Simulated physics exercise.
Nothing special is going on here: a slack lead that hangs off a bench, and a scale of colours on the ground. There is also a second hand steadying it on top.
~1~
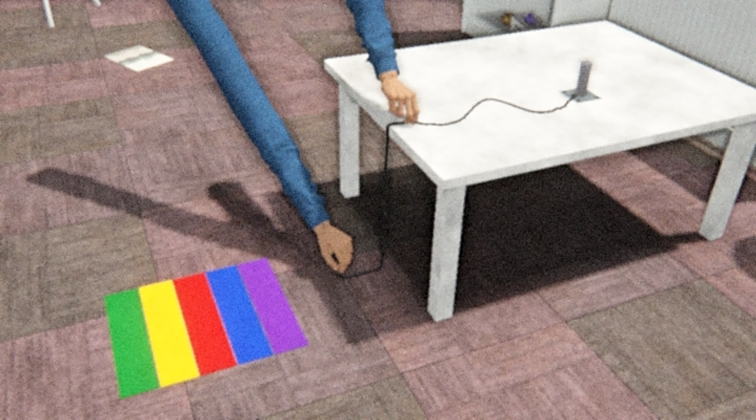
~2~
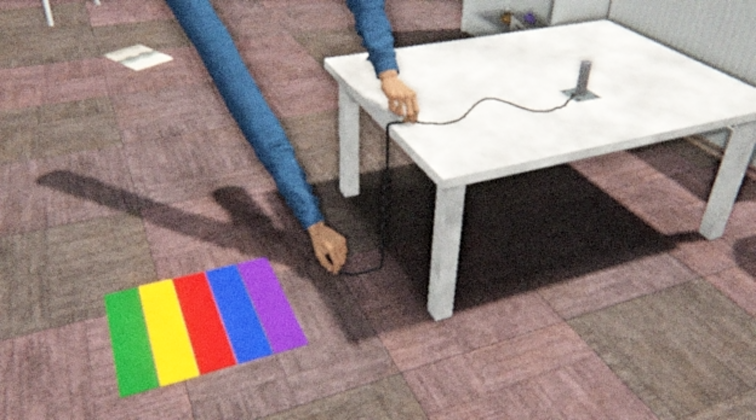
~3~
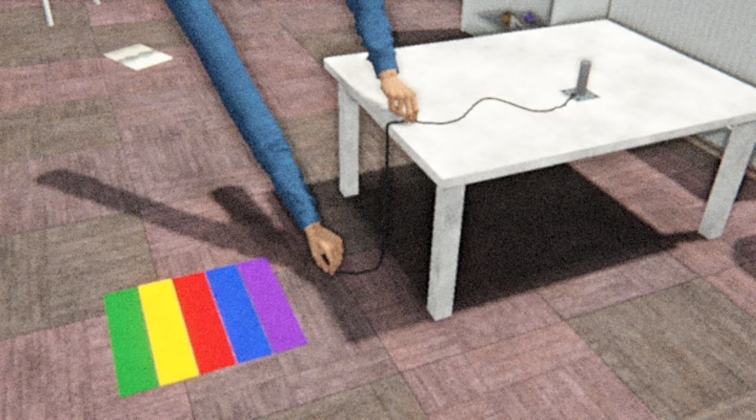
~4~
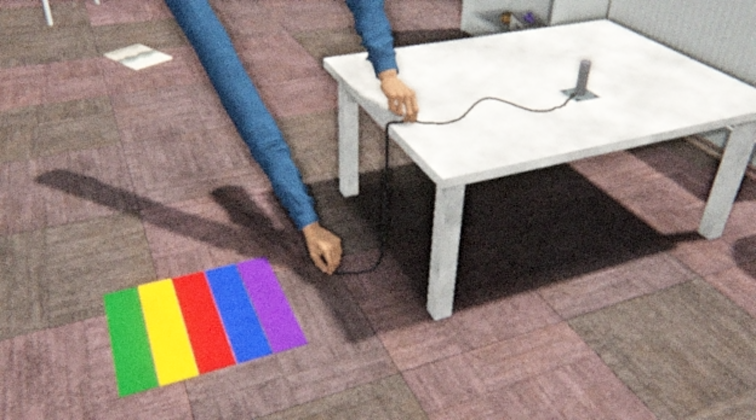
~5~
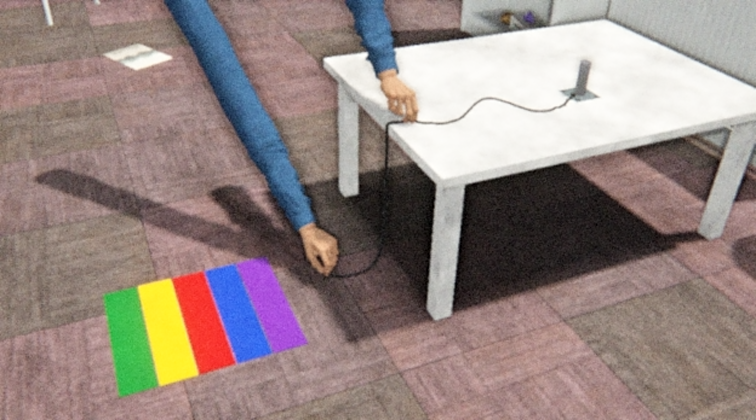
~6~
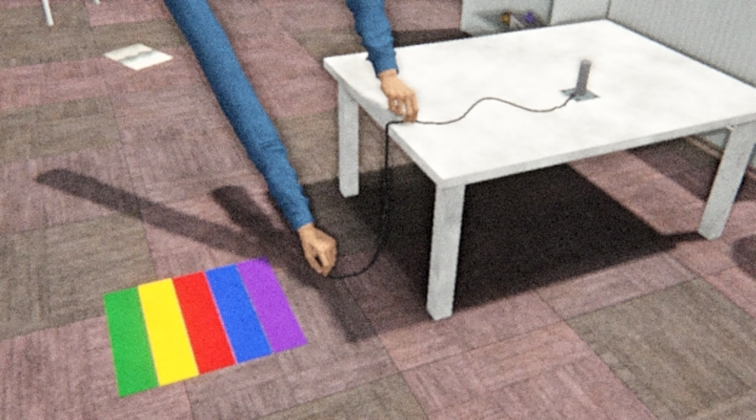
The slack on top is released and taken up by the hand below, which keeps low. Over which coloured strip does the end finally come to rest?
Over the yellow strip.
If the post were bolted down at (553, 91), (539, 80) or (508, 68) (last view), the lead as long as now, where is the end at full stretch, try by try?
The first try gives (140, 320), the second (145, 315) and the third (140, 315).
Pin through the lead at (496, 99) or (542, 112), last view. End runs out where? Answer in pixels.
I'd put it around (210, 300) the first time and around (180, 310) the second.
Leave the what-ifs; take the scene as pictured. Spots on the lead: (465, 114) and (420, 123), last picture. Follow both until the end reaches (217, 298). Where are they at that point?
Approx. (428, 118); approx. (385, 140).
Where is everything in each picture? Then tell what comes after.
The first picture shows end (339, 269); purple (284, 332); blue (249, 341); red (213, 351); yellow (175, 362); green (136, 373).
The second picture shows end (333, 270); lead through (562, 106) (498, 100) (460, 120) (388, 131) (385, 199) (383, 257).
The third picture shows end (330, 270).
The fourth picture shows end (328, 271); lead through (562, 106) (498, 100) (459, 119) (388, 130) (386, 198) (381, 256).
The fifth picture shows end (324, 272).
The sixth picture shows end (323, 272); lead through (562, 106) (498, 100) (459, 119) (388, 130) (385, 198) (376, 256).
Soon after, end near (217, 298); over blue.
Then, end near (184, 307); over red.
At full stretch, end near (165, 311); over yellow. It gets as far as the yellow strip.
